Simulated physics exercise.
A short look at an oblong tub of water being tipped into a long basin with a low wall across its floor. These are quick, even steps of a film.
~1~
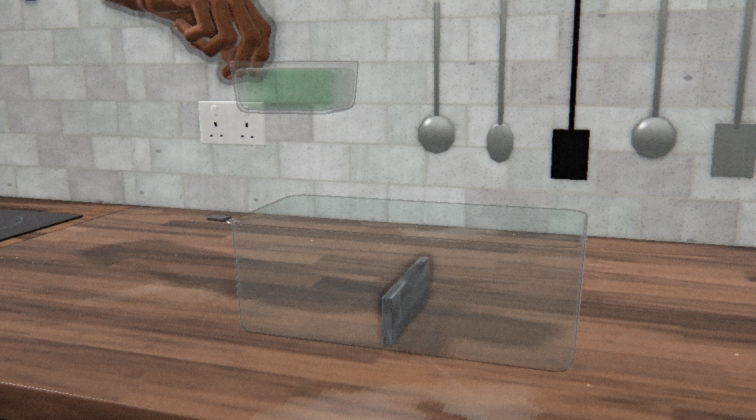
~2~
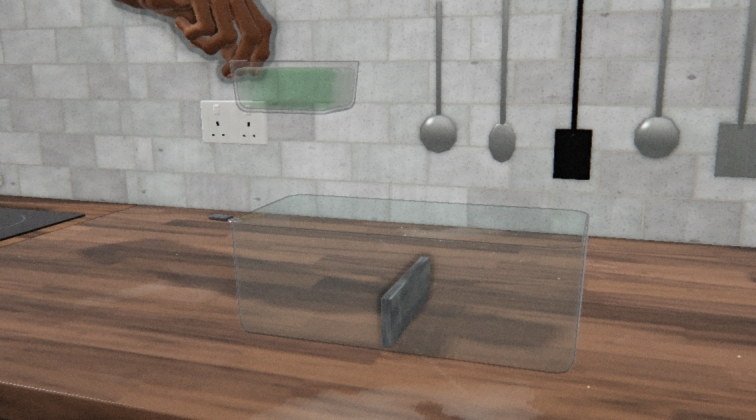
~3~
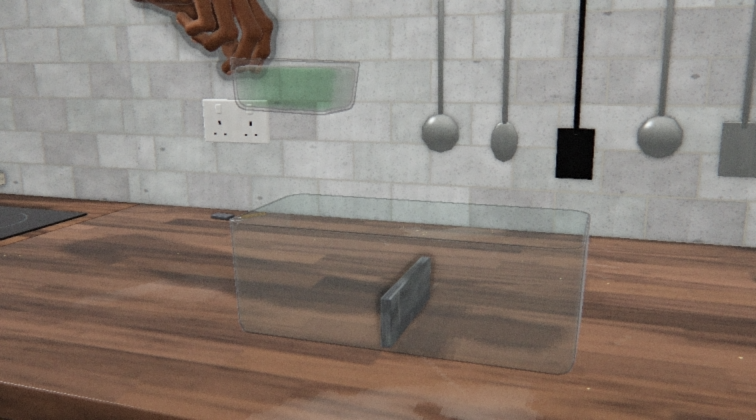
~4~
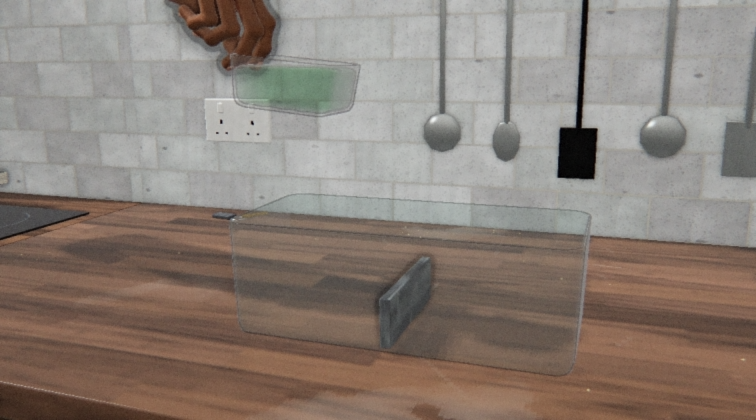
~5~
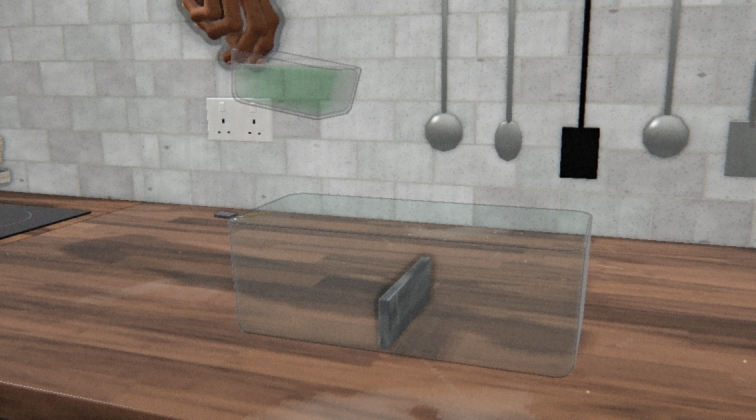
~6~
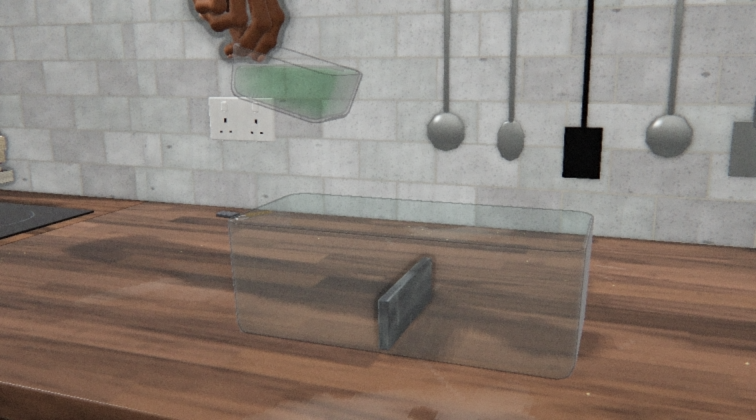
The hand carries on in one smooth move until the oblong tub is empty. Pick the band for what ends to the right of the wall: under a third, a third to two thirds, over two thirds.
It comes to from a third to two thirds.
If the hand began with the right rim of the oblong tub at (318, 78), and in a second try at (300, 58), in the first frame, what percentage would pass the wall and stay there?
Roughly 0 per cent, and 0 per cent.
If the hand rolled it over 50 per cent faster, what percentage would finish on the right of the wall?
Close to 40 per cent.
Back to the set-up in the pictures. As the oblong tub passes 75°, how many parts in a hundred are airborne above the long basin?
Near 40 %.
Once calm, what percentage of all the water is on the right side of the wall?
It comes to 55 per cent or so.
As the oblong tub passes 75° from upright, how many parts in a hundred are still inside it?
Roughly 20 in a hundred.
A moment on, the oblong tub is tipped on its side and 22 per cent is still to pour, 11 is left of the wall and 28 right of it.
Next, the oblong tub is tipped right over and 1 per cent is still to pour, 41 is left of the wall and 53 right of it.
Then the oblong tub is tipped right over and 0 per cent is still to pour, 46 is left of the wall and 53 right of it.
Later the oblong tub is tipped right over and 0 per cent is still to pour, 46 is left of the wall and 53 right of it.
Finally, 46 per cent lies left of the wall, 53 right of it and 1 outside.
